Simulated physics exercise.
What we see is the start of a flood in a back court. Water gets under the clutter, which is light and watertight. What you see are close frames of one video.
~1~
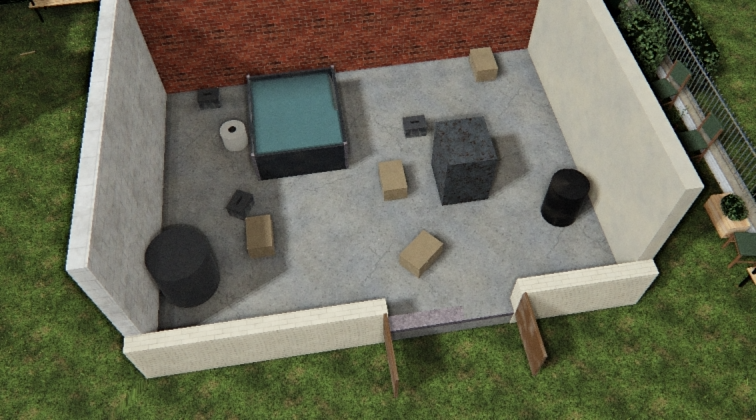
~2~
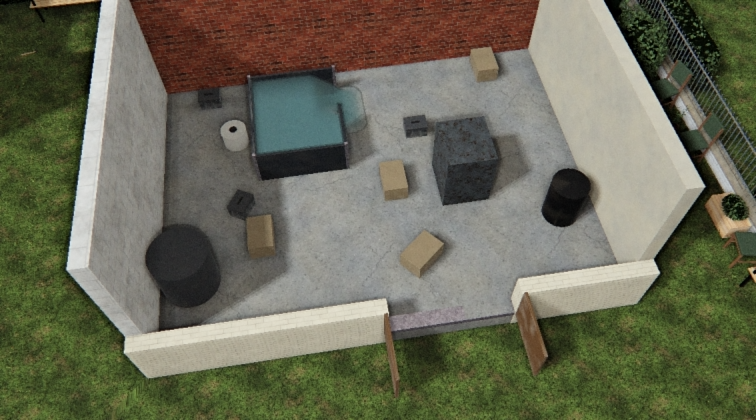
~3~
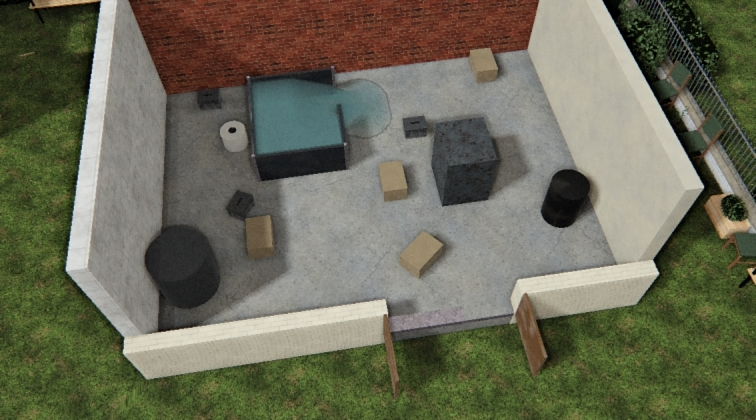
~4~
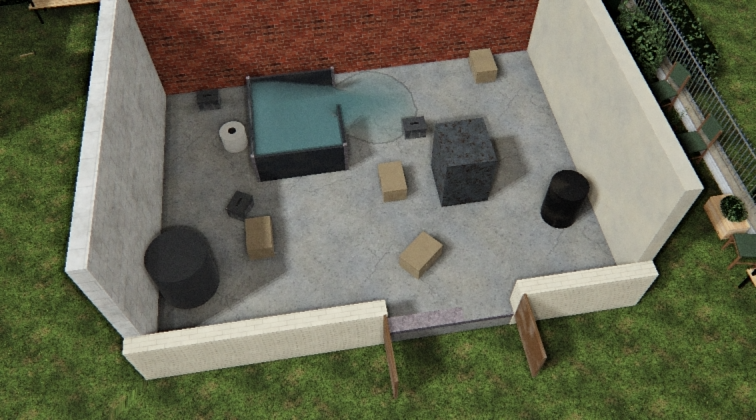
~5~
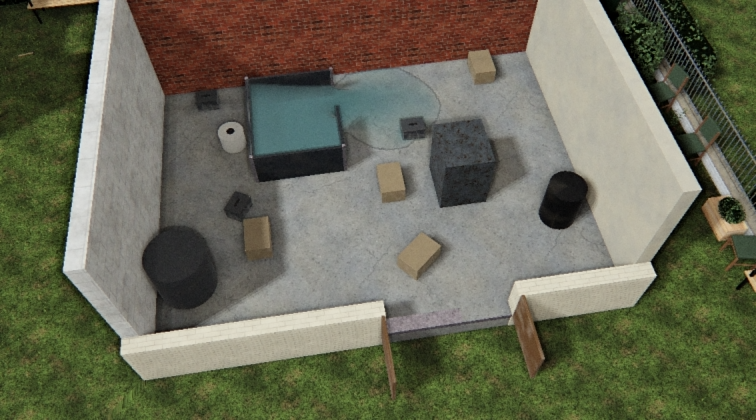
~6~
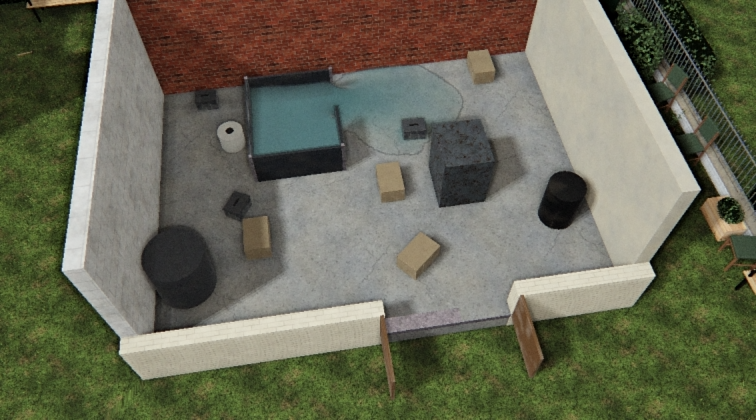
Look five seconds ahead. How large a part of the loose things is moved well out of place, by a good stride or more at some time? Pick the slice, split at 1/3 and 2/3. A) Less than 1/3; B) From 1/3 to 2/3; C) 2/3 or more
Option A: Less than 1/3.
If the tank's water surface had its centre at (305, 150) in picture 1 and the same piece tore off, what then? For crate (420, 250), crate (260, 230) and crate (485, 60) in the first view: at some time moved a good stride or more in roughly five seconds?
The first: Did not travel far; the second: Did not travel far; the third: Travelled far enough.
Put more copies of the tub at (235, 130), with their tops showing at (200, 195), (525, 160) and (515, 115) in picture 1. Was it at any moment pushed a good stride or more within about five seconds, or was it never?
Going by the order given: Stays in place, travels that far, travels that far.
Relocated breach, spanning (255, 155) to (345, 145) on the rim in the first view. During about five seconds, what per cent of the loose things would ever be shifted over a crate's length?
40 percent, give or take.
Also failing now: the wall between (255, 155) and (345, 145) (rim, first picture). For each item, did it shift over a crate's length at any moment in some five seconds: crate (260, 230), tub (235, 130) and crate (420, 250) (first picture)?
Here's my take, in sequence: Dislodged that far, fails to go that far, and dislodged that far.
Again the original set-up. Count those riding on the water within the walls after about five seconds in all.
Result - 2.
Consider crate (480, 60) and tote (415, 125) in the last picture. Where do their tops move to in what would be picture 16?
First object around (527, 48); second object around (490, 141).
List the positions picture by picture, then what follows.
In the first frame, a tote at (415, 122) rests on the ground; a crate at (484, 59) rests on the ground; 0 of 8 have shifted.
In the second frame, a tote at (416, 122) rests on the ground; a crate at (485, 59), on the bottom; 0 of 8 have shifted.
In the third frame, a tote at (415, 123), on the bottom; a crate at (484, 59), on the bottom; 0 of 8 have shifted.
In the fourth frame, a tote at (415, 124) rests on the ground; a crate at (484, 60) rests on the ground; 0 of 8 have shifted.
In the fifth frame, a tote at (413, 124), on the bottom; a crate at (482, 61), on the bottom; 0 of 8 have shifted.
In the sixth frame, a tote at (414, 125), on the bottom, close to its start; a crate at (482, 61) rests on the ground; 0 of 8 have shifted.
A moment on, 0 of 8 are well off their spots; 0 afloat.
Next, 2 of 8 are well off their spots; 2 afloat.
Later, 2 of 8 are well off their spots; 2 afloat.
In the end, 2 of 8 are well off their spots, and 2 have been at some point; 2 afloat.
